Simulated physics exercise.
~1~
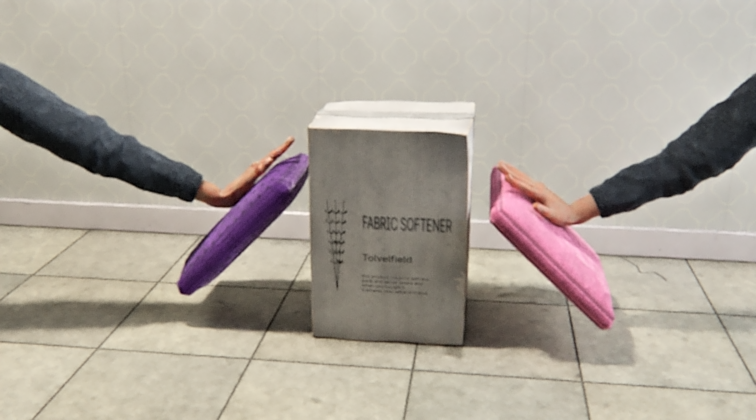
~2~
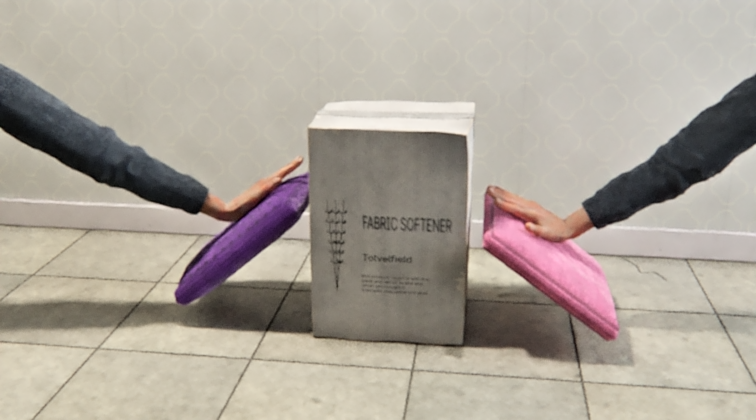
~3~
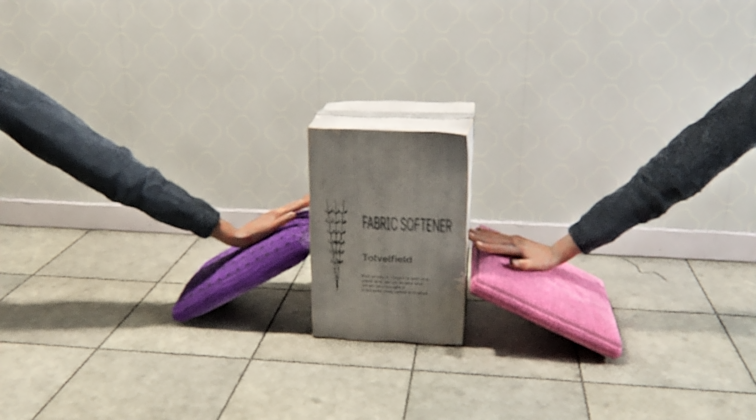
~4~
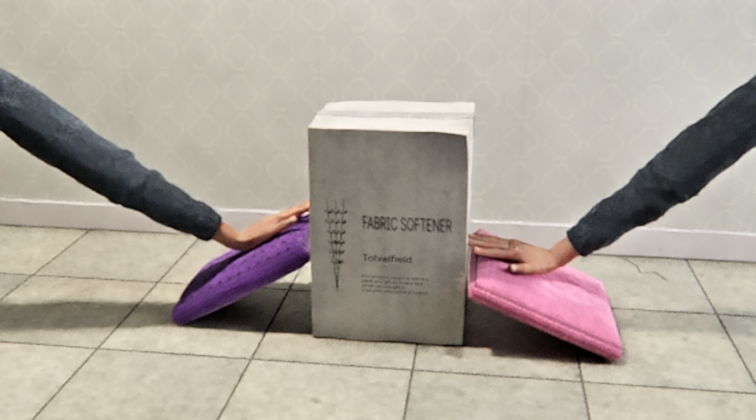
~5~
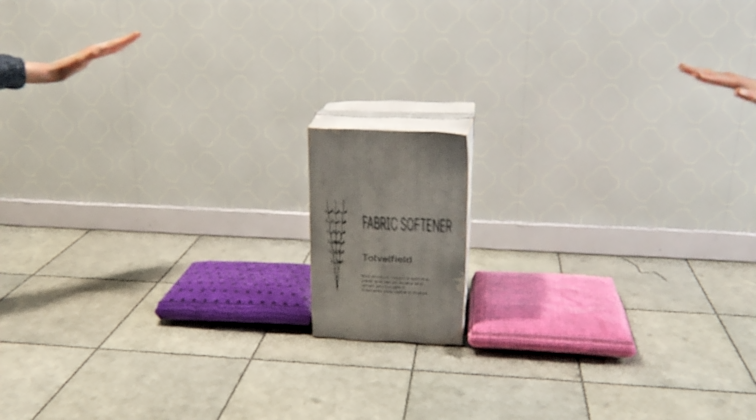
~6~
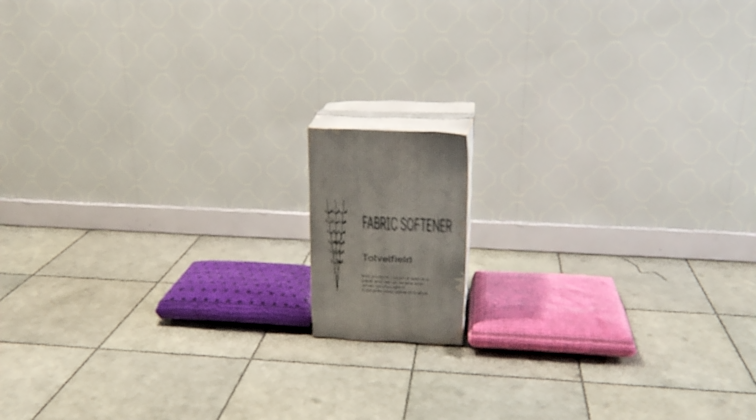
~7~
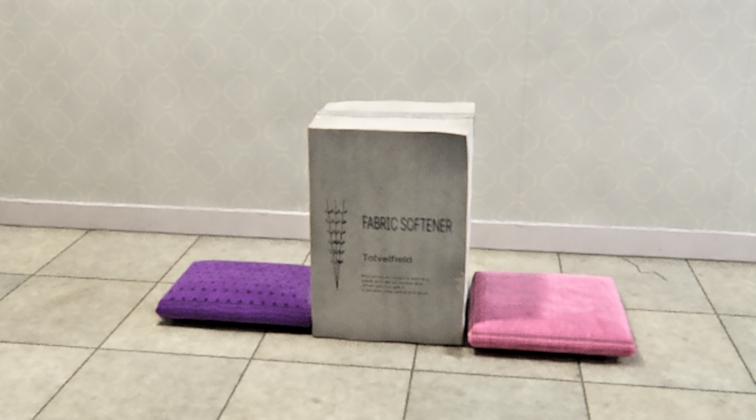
In this clip, two hands lower a purple pillow and a pink cushion leaning against opposite sides of a white fabric softener box, then let go and withdraw, leaving the purple one flat on the floor at left and the pink one flat at right.
